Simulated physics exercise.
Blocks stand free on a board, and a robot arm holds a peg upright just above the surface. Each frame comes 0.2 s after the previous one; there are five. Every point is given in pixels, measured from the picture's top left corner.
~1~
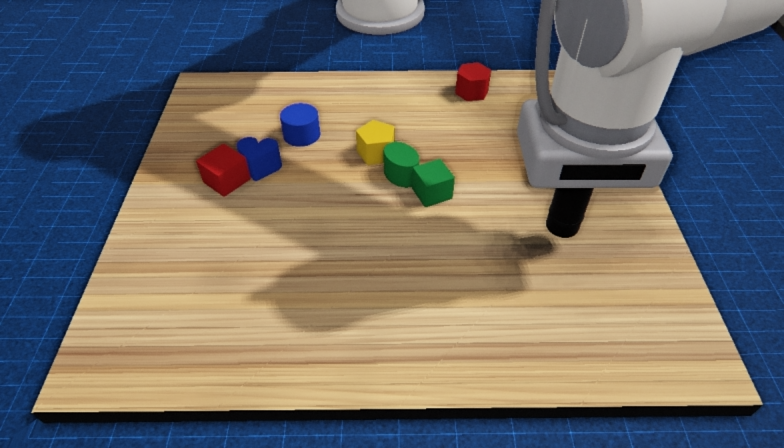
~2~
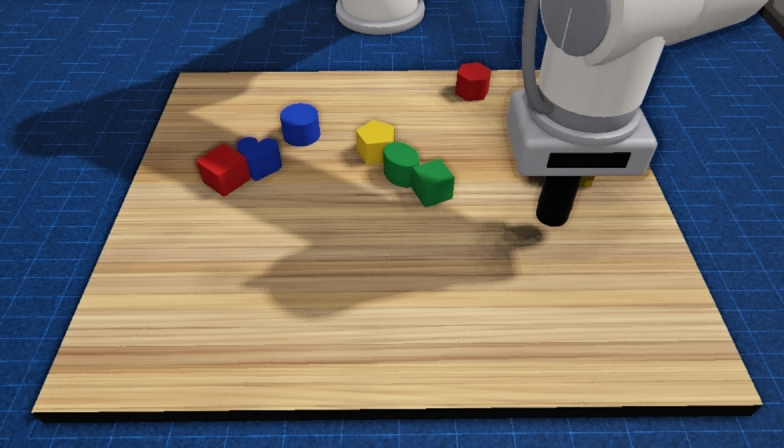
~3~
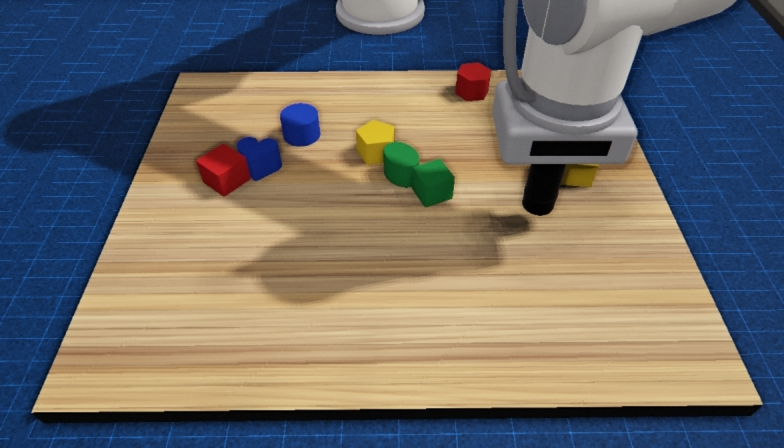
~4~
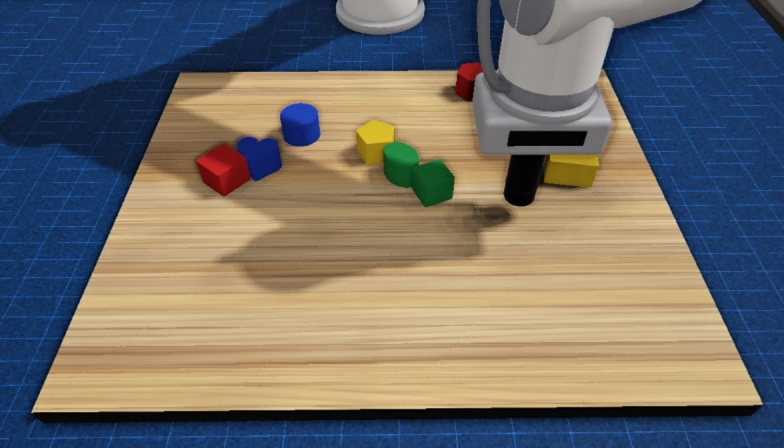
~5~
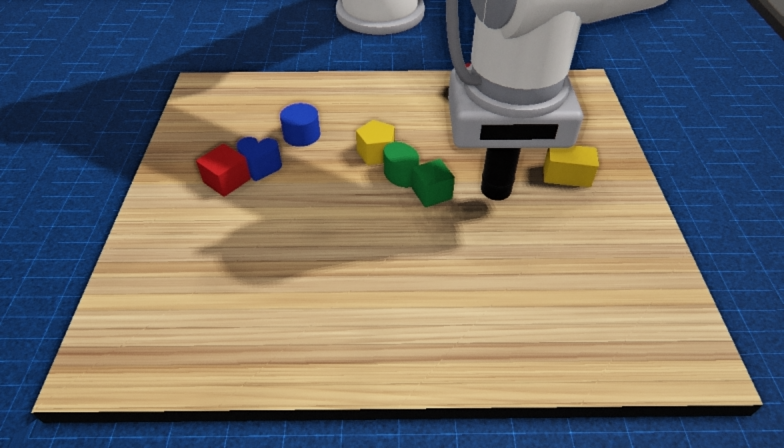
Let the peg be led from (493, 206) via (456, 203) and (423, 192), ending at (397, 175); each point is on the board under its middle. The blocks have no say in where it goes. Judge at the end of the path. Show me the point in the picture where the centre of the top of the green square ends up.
Answer: (381, 173).
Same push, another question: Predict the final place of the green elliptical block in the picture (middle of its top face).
It will likely be found at (366, 152).
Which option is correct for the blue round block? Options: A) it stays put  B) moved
It's A.
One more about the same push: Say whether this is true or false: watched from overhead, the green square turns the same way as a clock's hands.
This is false.
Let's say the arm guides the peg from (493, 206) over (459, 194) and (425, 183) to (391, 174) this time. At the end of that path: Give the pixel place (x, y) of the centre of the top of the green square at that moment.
My estimate: (400, 179).
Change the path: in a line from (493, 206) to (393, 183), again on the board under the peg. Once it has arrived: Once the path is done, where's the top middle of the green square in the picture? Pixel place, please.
Its top face will be centred at roughly (373, 177).
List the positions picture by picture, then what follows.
Peg tip (562, 227); block tops, blue round block (299, 114); yellow pentagon (376, 132); green elliptical block (401, 153); green square (434, 172); yellow oblong hidden, in the first frame.
Peg (551, 216); blocks unchanged, in the second frame.
Peg (537, 206); blocks unchanged, in the third frame.
Peg (519, 197); blocks unchanged, in the fourth frame.
Peg (496, 191); blue round block (299, 114); yellow pentagon (376, 132); green elliptical block (401, 153); green square (434, 172); yellow oblong (574, 154), in the fifth frame.
On the path given first. One third of the way, peg (458, 188); green elliptical block (398, 153), turned 15° clockwise; green square (423, 172).
Two thirds of the way, peg (424, 176); green elliptical block (373, 153), turned 85° clockwise; green square (392, 174), turned 65° anticlockwise.
At the end, peg (397, 160); blue round block in place; yellow pentagon (373, 129), turned 15° clockwise; green elliptical block (366, 152), turned 80° clockwise; green square (381, 173), turned 100° anticlockwise; yellow oblong in place.
